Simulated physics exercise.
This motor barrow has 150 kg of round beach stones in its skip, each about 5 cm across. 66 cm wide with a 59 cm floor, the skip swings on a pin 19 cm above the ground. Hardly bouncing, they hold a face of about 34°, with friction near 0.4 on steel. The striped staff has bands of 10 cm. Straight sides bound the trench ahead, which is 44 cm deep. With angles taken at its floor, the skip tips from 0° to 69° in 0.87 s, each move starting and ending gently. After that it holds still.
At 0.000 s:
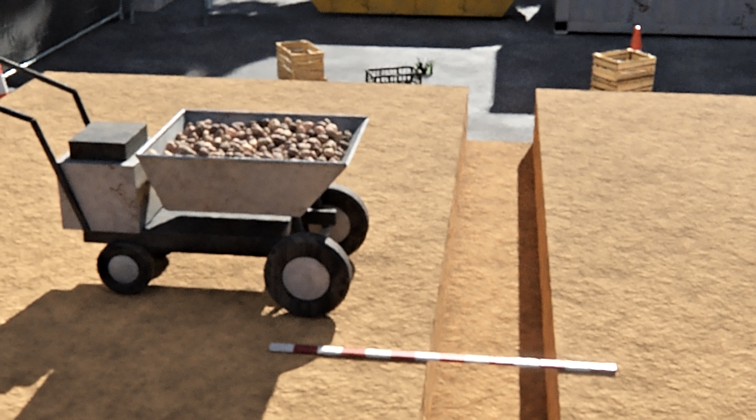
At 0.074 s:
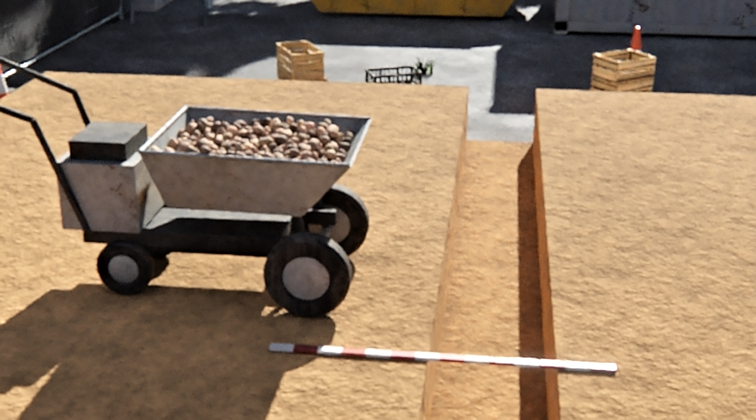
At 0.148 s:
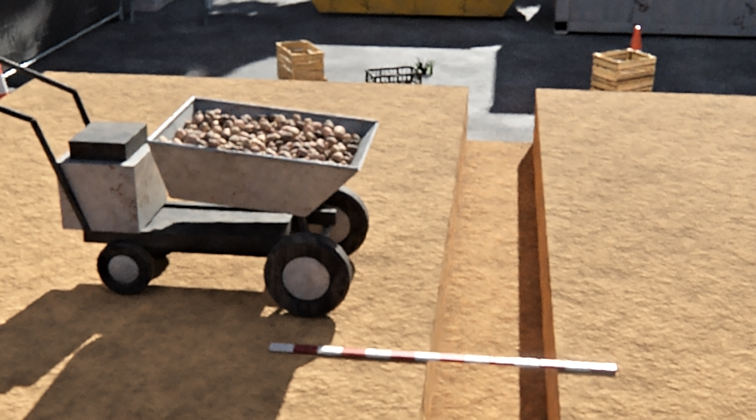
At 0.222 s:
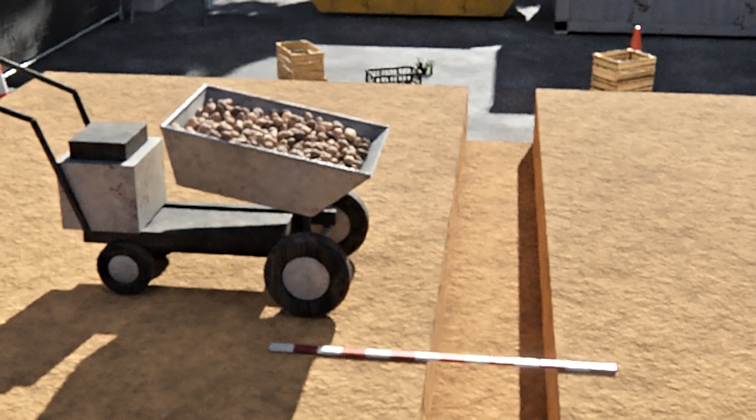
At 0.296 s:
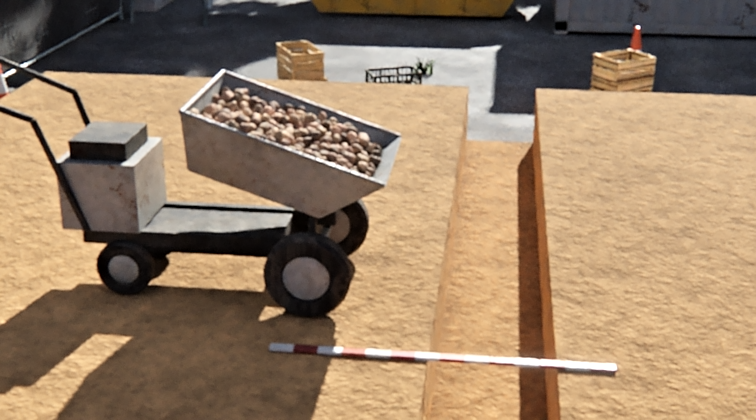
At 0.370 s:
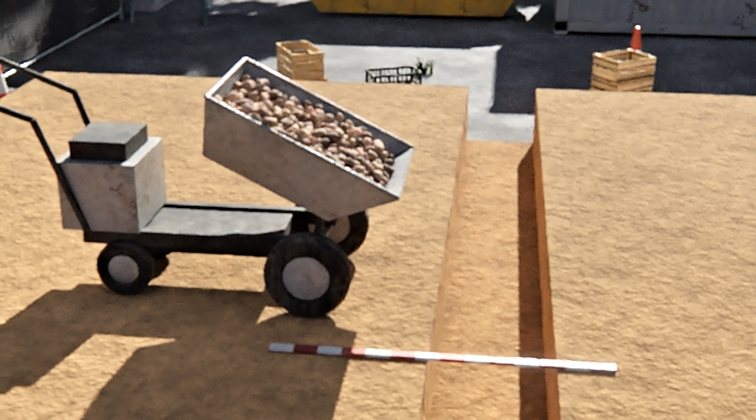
A small motor barrow's grey skip of round stones tilting steadily forward to the right, beside a straight-sided trench in sandy ground.
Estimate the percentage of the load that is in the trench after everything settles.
Roughly 99 per cent of the load.
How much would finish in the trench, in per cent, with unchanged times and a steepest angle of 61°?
Some 100 in a hundred, I'd say.
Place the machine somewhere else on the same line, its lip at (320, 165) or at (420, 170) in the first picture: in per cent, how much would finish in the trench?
First place roughly 100%, second roughly 45%.
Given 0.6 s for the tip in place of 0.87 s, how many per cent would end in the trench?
Then some 95 per cent would.
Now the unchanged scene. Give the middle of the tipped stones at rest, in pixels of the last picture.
I'd point to around (502, 368).
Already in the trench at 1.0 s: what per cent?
Some 45 per cent of the load by that point.
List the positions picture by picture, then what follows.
In the first frame, lip at (347, 165), floor tilted 0°, highest stones at (274, 131).
In the second frame, lip at (350, 166), floor tilted 1°, highest stones at (249, 129); the stones move at 0.3 m/s on average.
In the third frame, lip at (358, 170), floor tilted 5°, highest stones at (225, 122); the stones move at 0.6 m/s on average.
In the fourth frame, lip at (371, 176), floor tilted 11°, highest stones at (227, 112); the stones move at 0.8 m/s on average.
In the fifth frame, the skip is at 19°, its lip at (385, 186); the top of the load is at (230, 99); the stones move at 1.0 m/s on average.
In the sixth frame, the skip is at 27°, its lip at (399, 199); the top of the load is at (248, 87); the stones move at 1.1 m/s on average.
After 0.6 s the floor is at 58°; 100 % in the skip; the foremost stones are at (437, 217).
After 1.0 s the floor is at 69°; 56 % in the skip, 44 % in the trench; the foremost stones are at (541, 335).
After 1.3 s the floor is at 69°; 16 % in the skip, 83 % in the trench, 1 % past the trench; the foremost stones are at (610, 288).
After 3.3 s the floor is at 69°; 0 % in the skip, 99 % in the trench, 1 % past the trench; the foremost stones are at (665, 290).
